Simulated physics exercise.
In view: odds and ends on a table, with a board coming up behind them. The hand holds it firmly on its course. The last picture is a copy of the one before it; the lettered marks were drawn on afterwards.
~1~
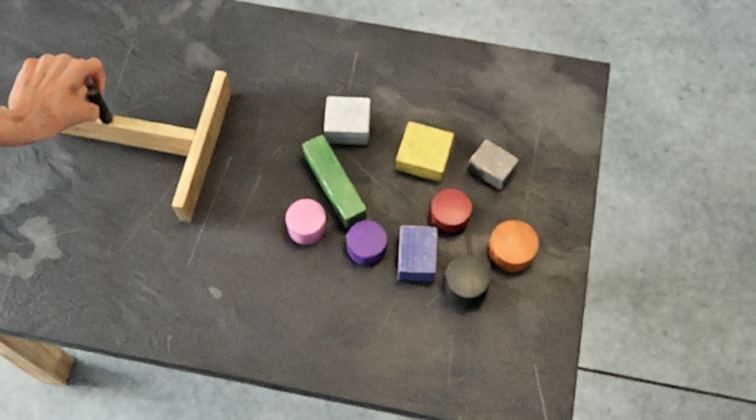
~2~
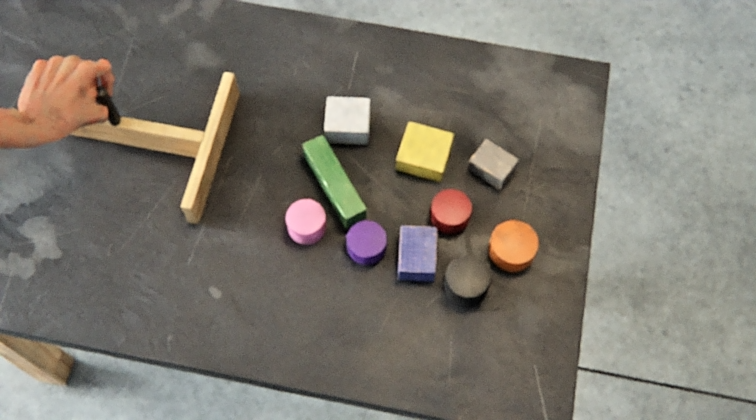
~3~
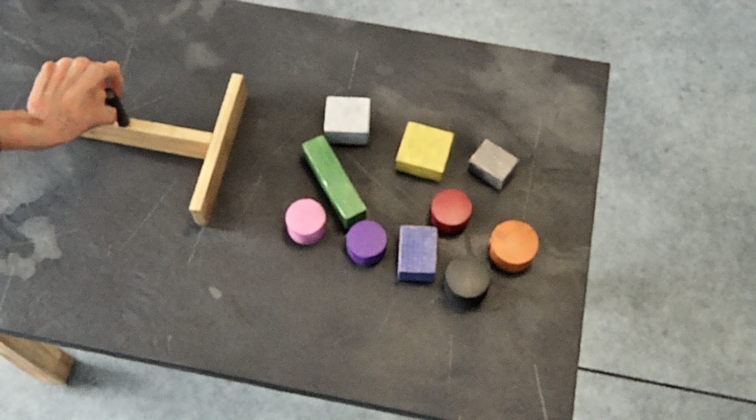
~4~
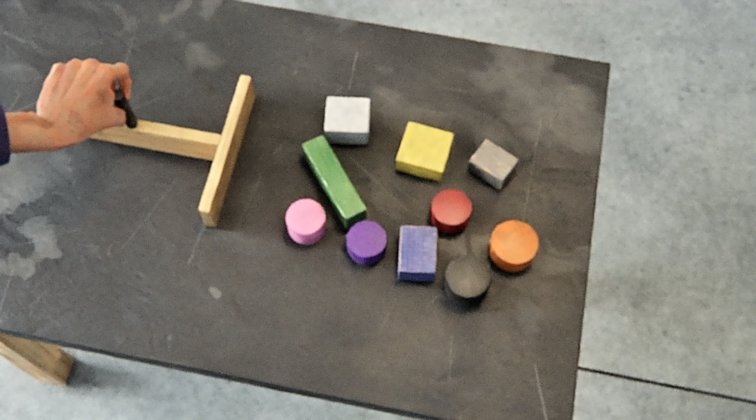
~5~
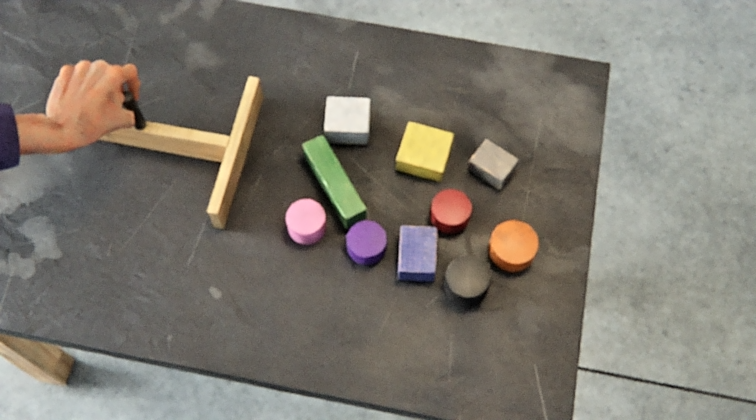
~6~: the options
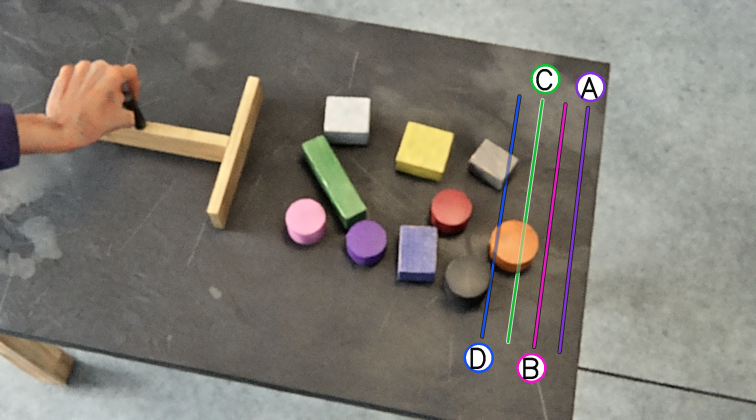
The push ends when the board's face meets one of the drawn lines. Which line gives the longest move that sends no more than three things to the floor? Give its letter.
It can go as far as C.
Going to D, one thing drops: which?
The grey block goes over.
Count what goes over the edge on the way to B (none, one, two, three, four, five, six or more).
In all, four.
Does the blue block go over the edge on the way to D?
No.
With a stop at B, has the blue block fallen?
No.
On the marked copy, A at (575, 222); B at (551, 218); C at (526, 213); D at (502, 209).
With C. Early on, board (338, 161); white block (377, 128); purple tin (380, 255).
Further on, board (444, 180); grey block (565, 173); orange tin (525, 247).
At the end, board (527, 196); orange tin over the edge; grey block over the edge; three fallen.
As for the rest, A drops seven; B drops four; D is within the limit but short.
